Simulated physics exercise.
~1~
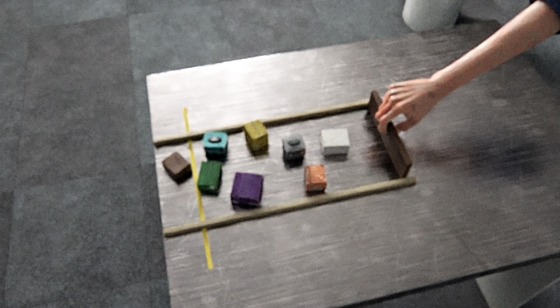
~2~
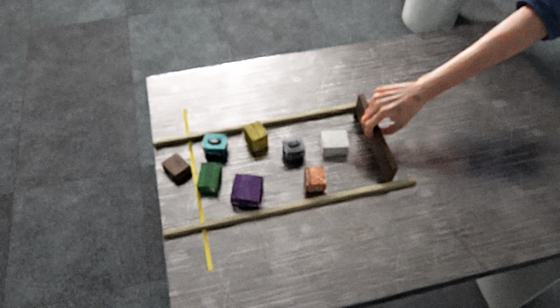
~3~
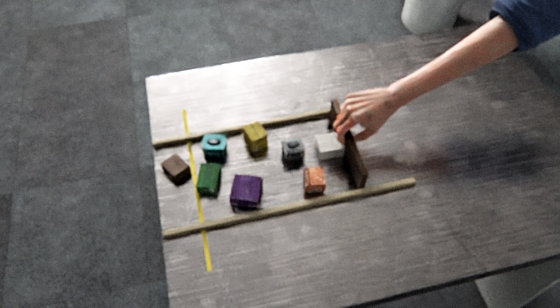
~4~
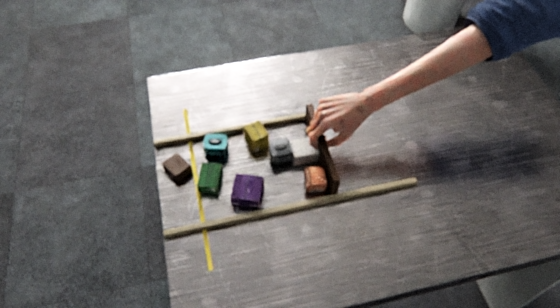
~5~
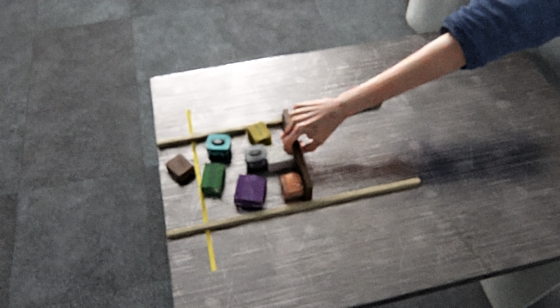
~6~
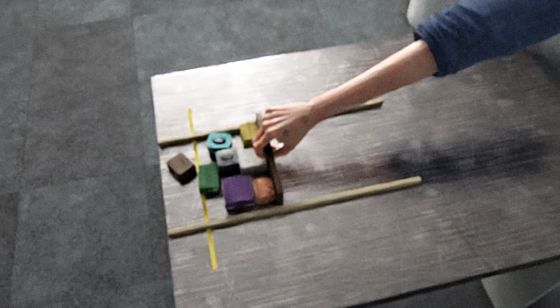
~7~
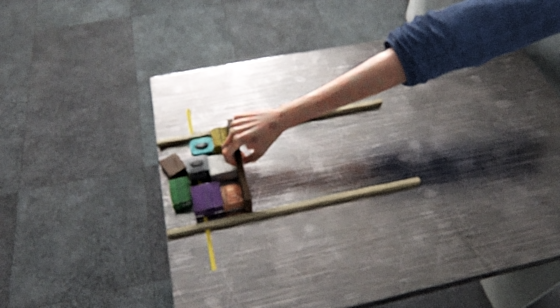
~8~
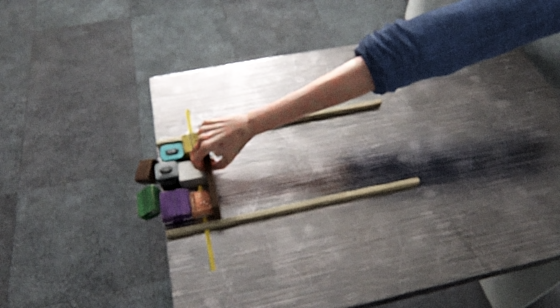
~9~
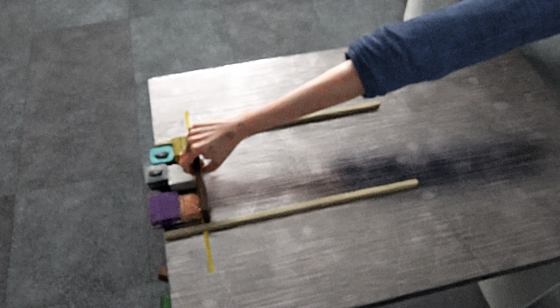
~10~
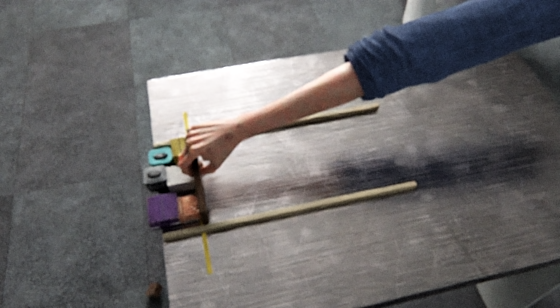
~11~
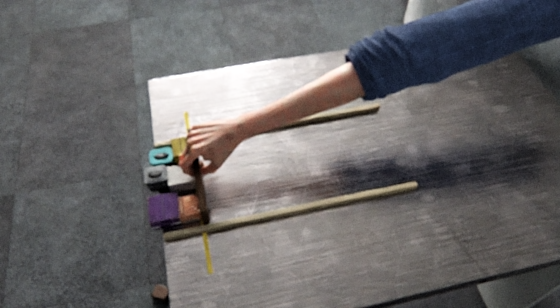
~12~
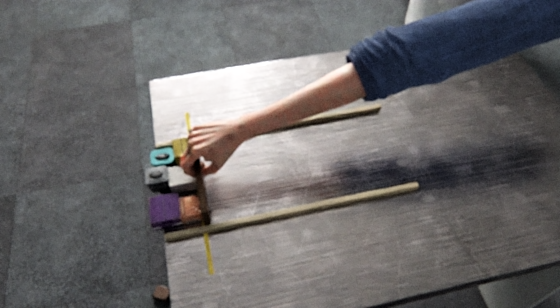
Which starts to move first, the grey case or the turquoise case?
The grey case starts to move first, while the turquoise case stays still until the pushed pieces have bunched up farther left.
